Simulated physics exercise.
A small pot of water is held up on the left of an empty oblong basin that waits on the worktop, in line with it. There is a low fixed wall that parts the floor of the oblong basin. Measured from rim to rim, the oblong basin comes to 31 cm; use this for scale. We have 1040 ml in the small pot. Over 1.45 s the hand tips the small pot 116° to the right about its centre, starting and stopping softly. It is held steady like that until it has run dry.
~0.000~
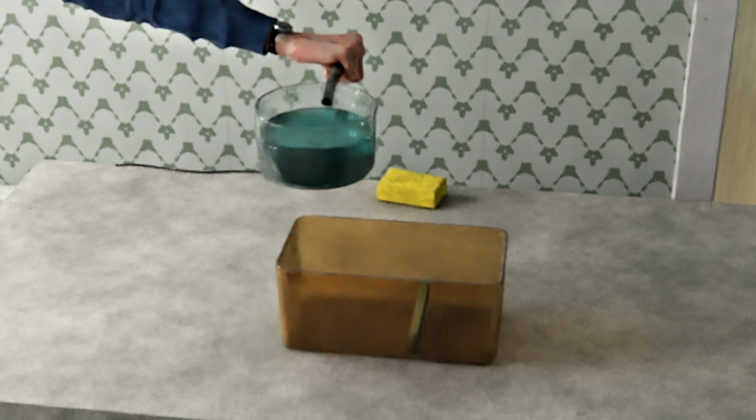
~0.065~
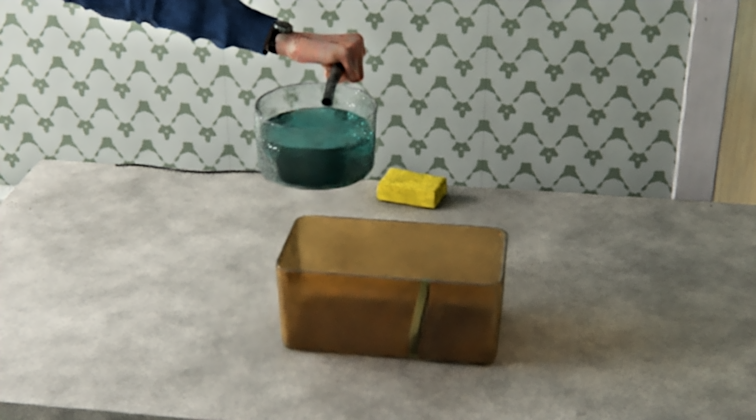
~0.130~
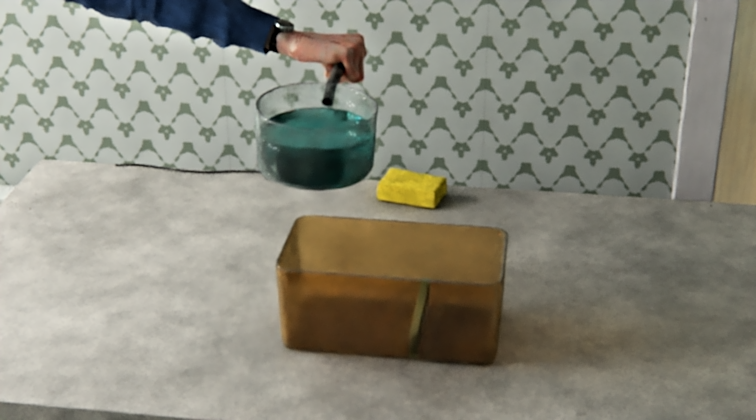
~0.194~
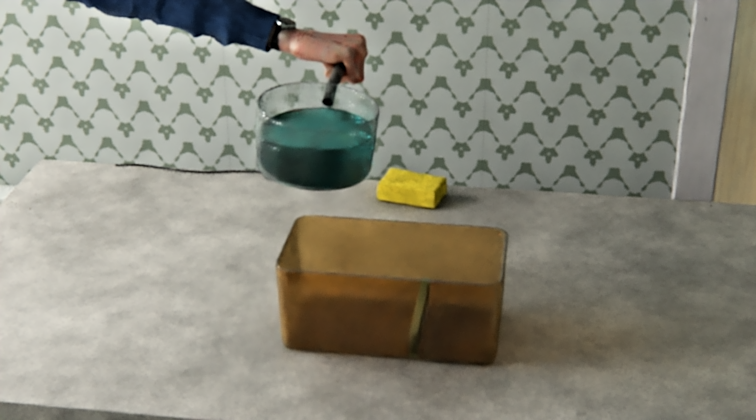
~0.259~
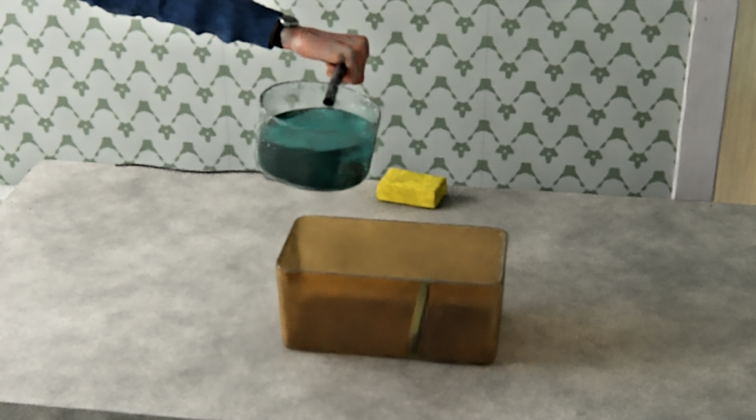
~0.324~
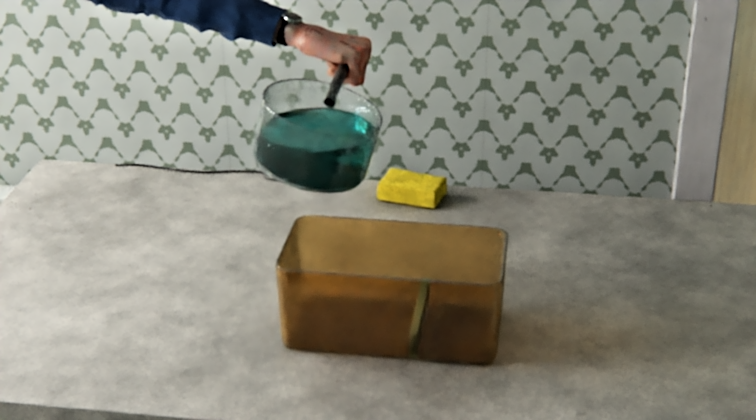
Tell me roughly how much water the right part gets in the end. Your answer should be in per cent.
It gets about 51 per cent.
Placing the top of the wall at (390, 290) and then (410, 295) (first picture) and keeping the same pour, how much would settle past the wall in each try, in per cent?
First 85, then 60 per cent.
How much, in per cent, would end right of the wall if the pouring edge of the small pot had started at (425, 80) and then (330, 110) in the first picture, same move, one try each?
Respectively about 60 and 10 percent.
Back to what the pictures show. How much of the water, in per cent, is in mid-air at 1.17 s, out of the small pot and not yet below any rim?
Close to 12 in every hundred parts.
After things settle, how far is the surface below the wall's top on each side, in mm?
22 mm left, 6 mm right.
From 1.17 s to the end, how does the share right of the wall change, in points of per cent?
Looks like it goes lower by around 1.
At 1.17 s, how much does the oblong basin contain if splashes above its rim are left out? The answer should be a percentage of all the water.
Reading: Approx. 78 %.
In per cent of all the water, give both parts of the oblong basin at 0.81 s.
Around 2 on the left side and 6 on the right side.
After 0.81 s the tilt is 69° and 63 per cent is still to pour, 2 is left of the wall and 6 right of it.
After 1.17 s the tilt is 106° and 10 per cent is still to pour, 26 is left of the wall and 53 right of it.
After 1.54 s the tilt is 116° and 0 per cent is still to pour, 48 is left of the wall and 51 right of it.
After 1.95 s the tilt is 116° and 0 per cent is still to pour, 48 is left of the wall and 51 right of it.
In the end 48 per cent lies left of the wall, 51 right of it and 1 outside.
